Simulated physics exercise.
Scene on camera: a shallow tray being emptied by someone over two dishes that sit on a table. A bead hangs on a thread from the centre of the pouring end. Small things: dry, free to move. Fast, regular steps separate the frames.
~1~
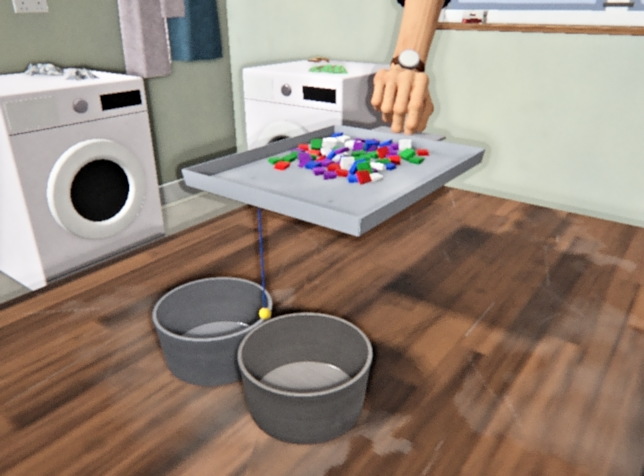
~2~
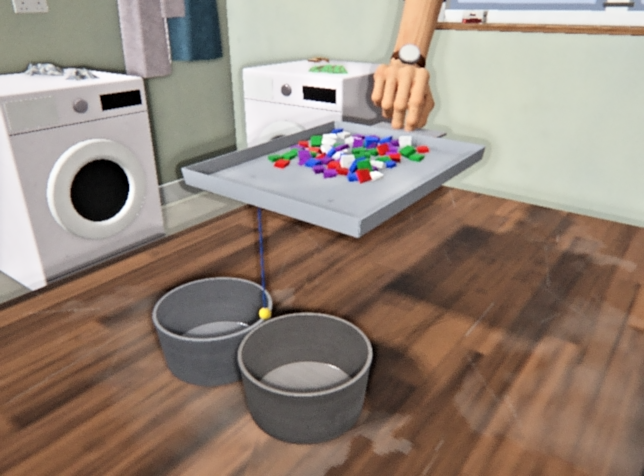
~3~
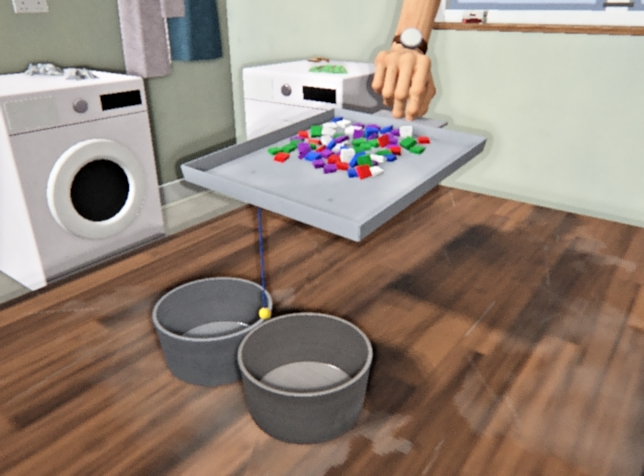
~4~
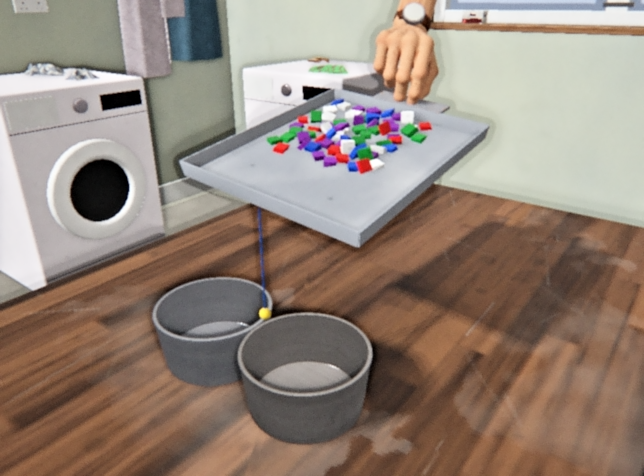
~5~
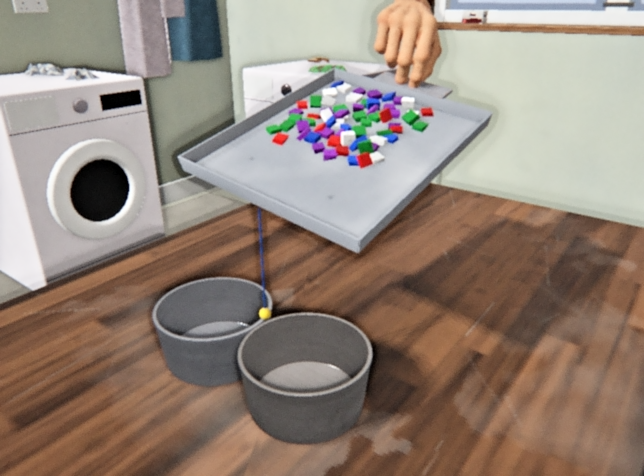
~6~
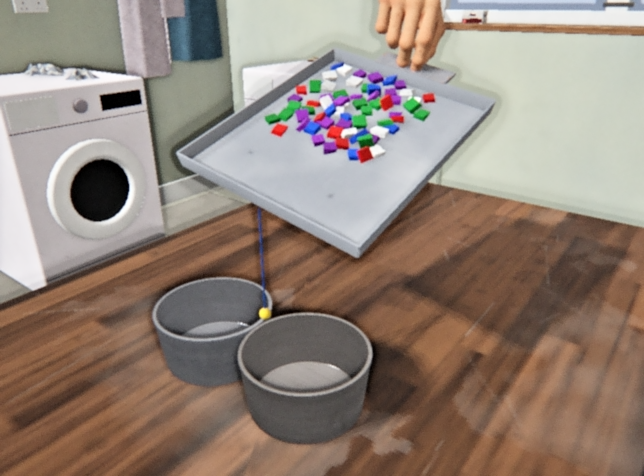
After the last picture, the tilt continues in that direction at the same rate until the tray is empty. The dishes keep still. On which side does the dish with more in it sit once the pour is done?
Looks to me like the dish on the right ends up with more.
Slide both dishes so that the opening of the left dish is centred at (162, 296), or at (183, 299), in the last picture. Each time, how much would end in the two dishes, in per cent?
Trial 1 near 0 %, trial 2 near 20 %.
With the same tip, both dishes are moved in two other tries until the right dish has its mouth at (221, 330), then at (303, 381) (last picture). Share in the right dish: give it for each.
I'd expect some 0 percent, and then some 70 percent.
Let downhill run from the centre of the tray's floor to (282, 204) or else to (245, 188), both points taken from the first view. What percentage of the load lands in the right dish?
Near 40 % and, after that, 0 %.
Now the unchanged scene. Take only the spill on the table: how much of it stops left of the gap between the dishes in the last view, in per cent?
Roughly 0 in a hundred.
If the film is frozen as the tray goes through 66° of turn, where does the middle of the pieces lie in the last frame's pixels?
I'd put the middle close to (347, 215).
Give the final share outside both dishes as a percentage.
I'd say roughly 40 per cent of the load.
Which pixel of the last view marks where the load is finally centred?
Last view, centre at rest - approx. (324, 420).
Soon, tray tipped steeply; all on the tray.
A while on, tray tipped past a quarter turn; about a quarter on the tray; about a third in the right dish; about a third outside both.
Towards the end, tray tipped past a quarter turn; about two thirds in the right dish; about a third outside both.
Finally, tray tipped past a quarter turn; about two thirds in the right dish; none in the left dish; about a third outside both.
